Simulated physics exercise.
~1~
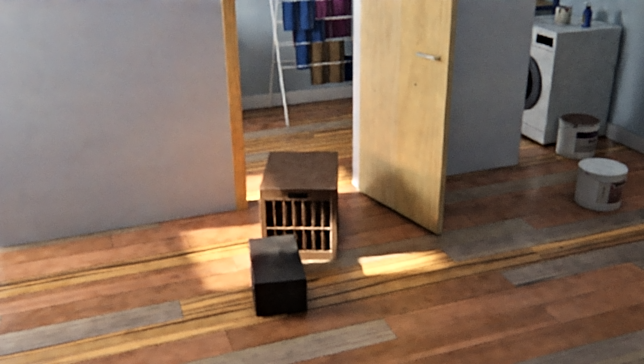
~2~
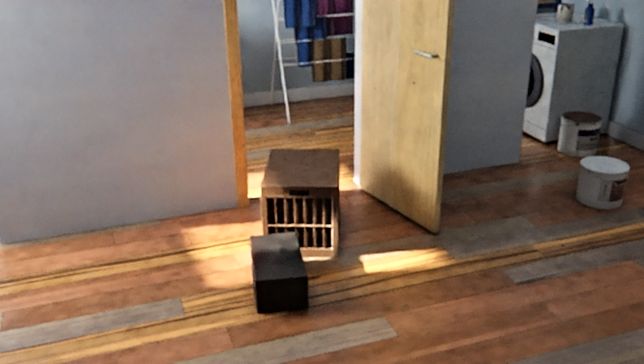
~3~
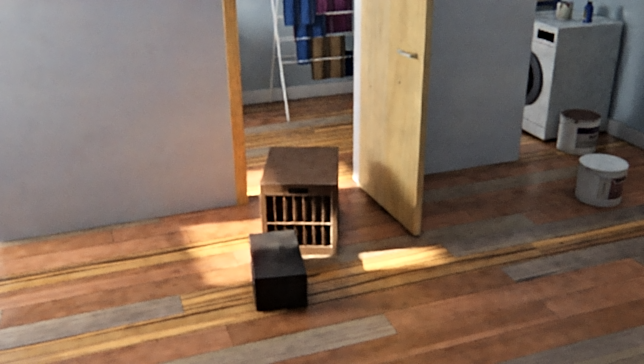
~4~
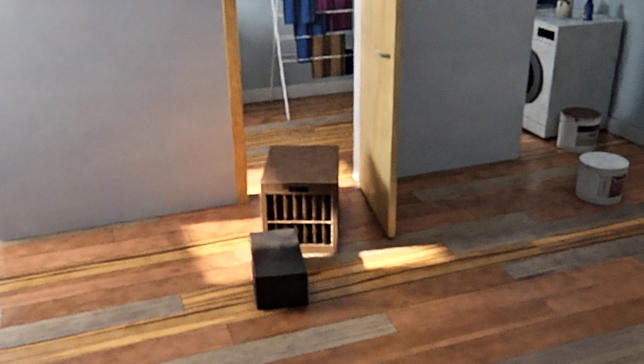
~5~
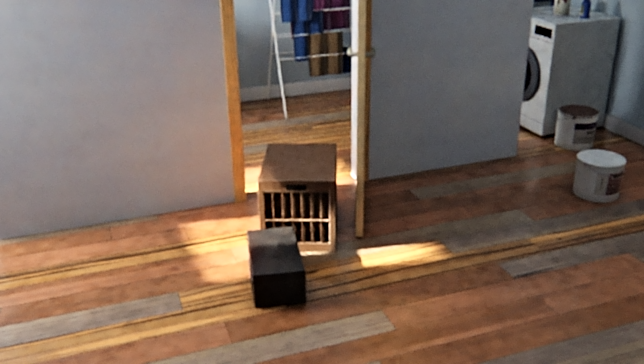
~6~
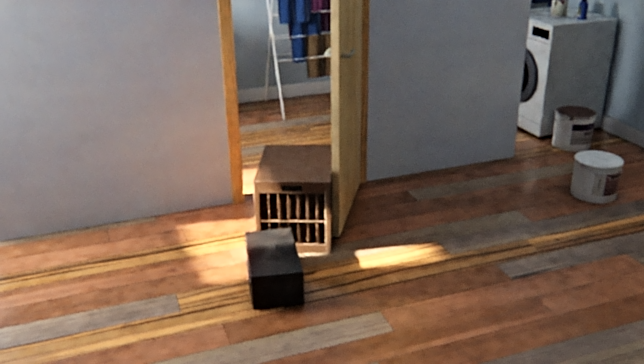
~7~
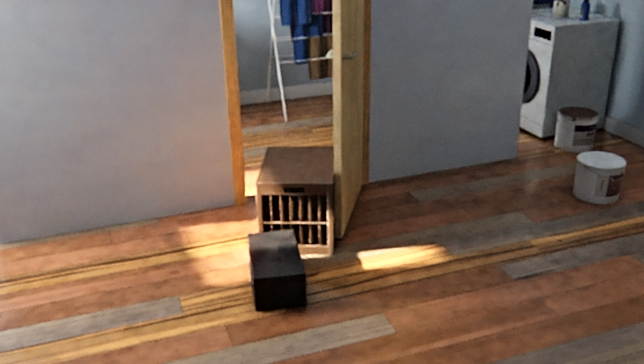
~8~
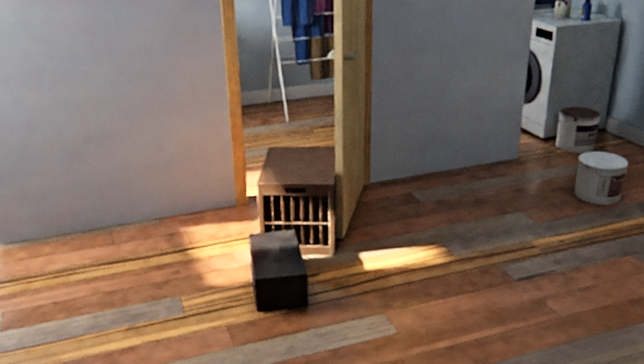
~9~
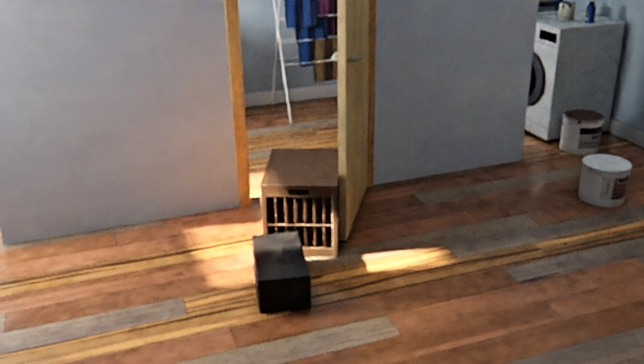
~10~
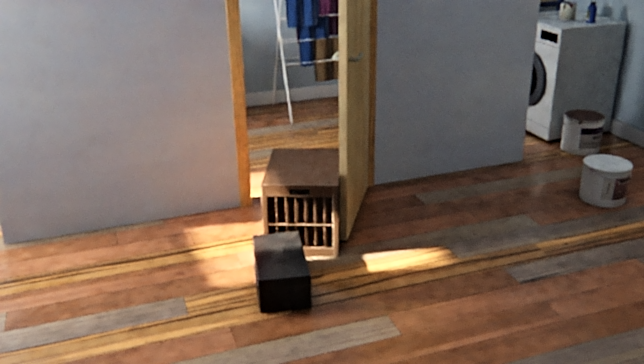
In a sunlit room with a floor of mixed wooden planks, a slightly swaying camera looks down towards a doorway in a pale grey wall. A light wooden door stands wide open on the right of the opening, with a brown slatted chest in the doorway and a small black box before it. Clothes hang on a rack beyond, and a white washing machine and two tubs sit at right. The door swings steadily leftwards towards the chest, with nobody in view. It stops beside the chest and stays partly open, while both boxes remain in place.
